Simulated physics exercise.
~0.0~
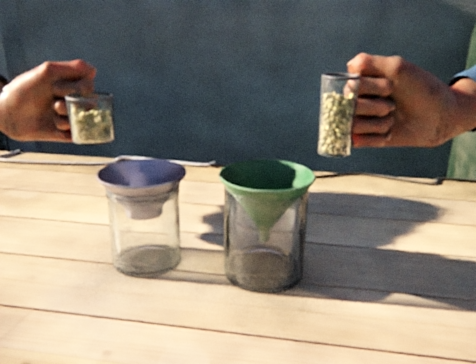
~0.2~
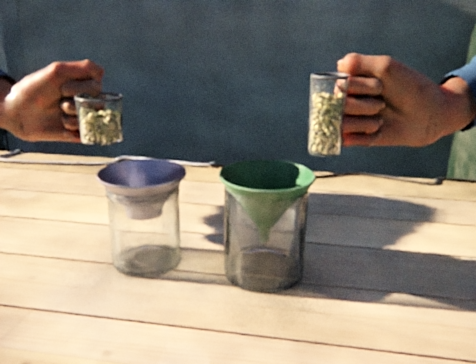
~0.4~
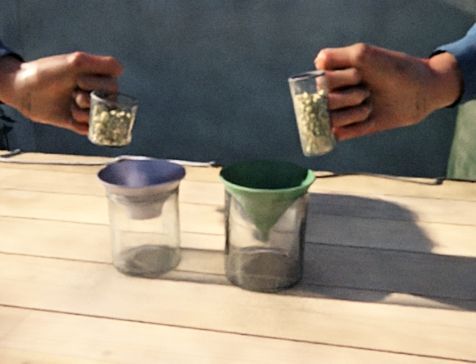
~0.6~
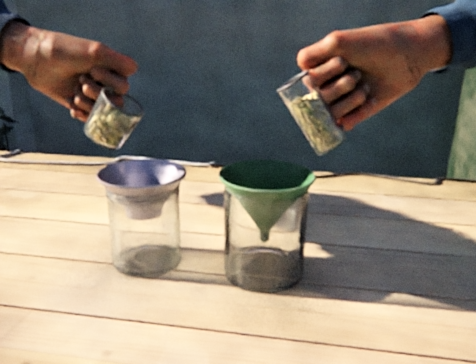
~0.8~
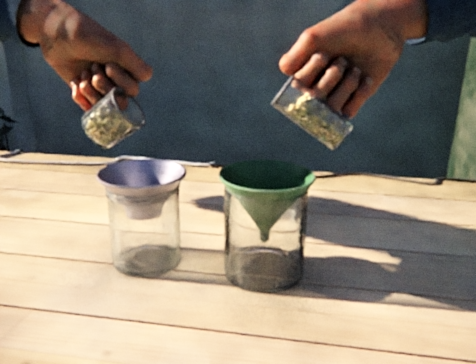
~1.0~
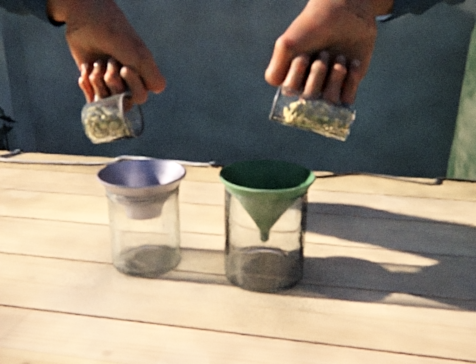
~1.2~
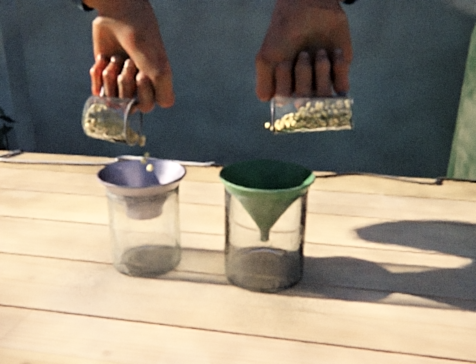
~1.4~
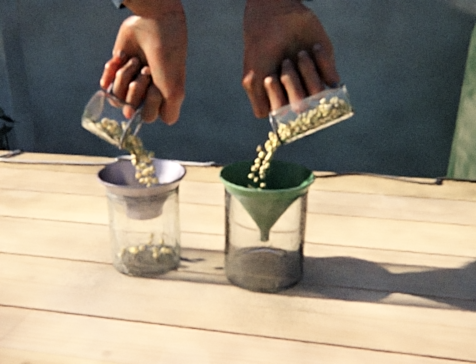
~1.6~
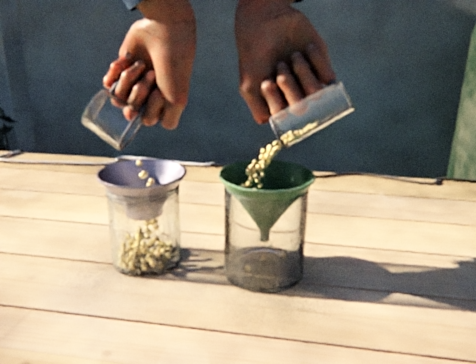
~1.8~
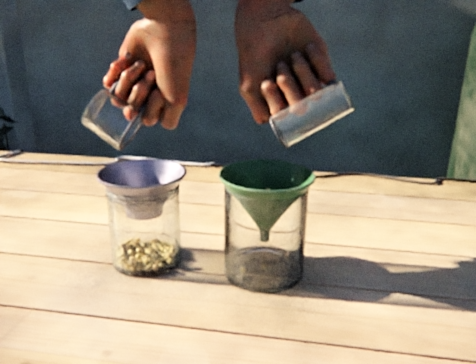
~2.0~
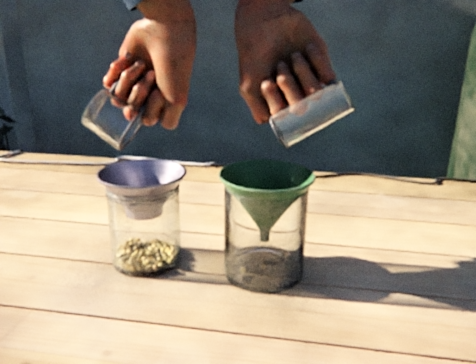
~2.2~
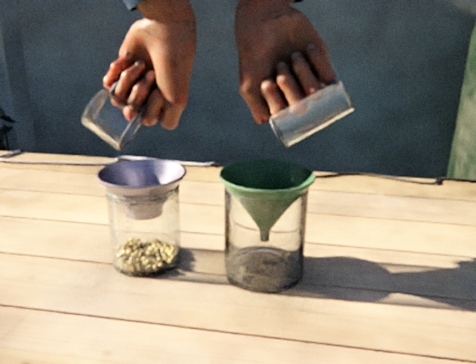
On a pale wooden table in the sun, two hands tipped small glasses of pale pellets into a purple funnel and a green one set in clear jars; the left lot dropped into its jar, while hardly any showed beneath the green funnel.
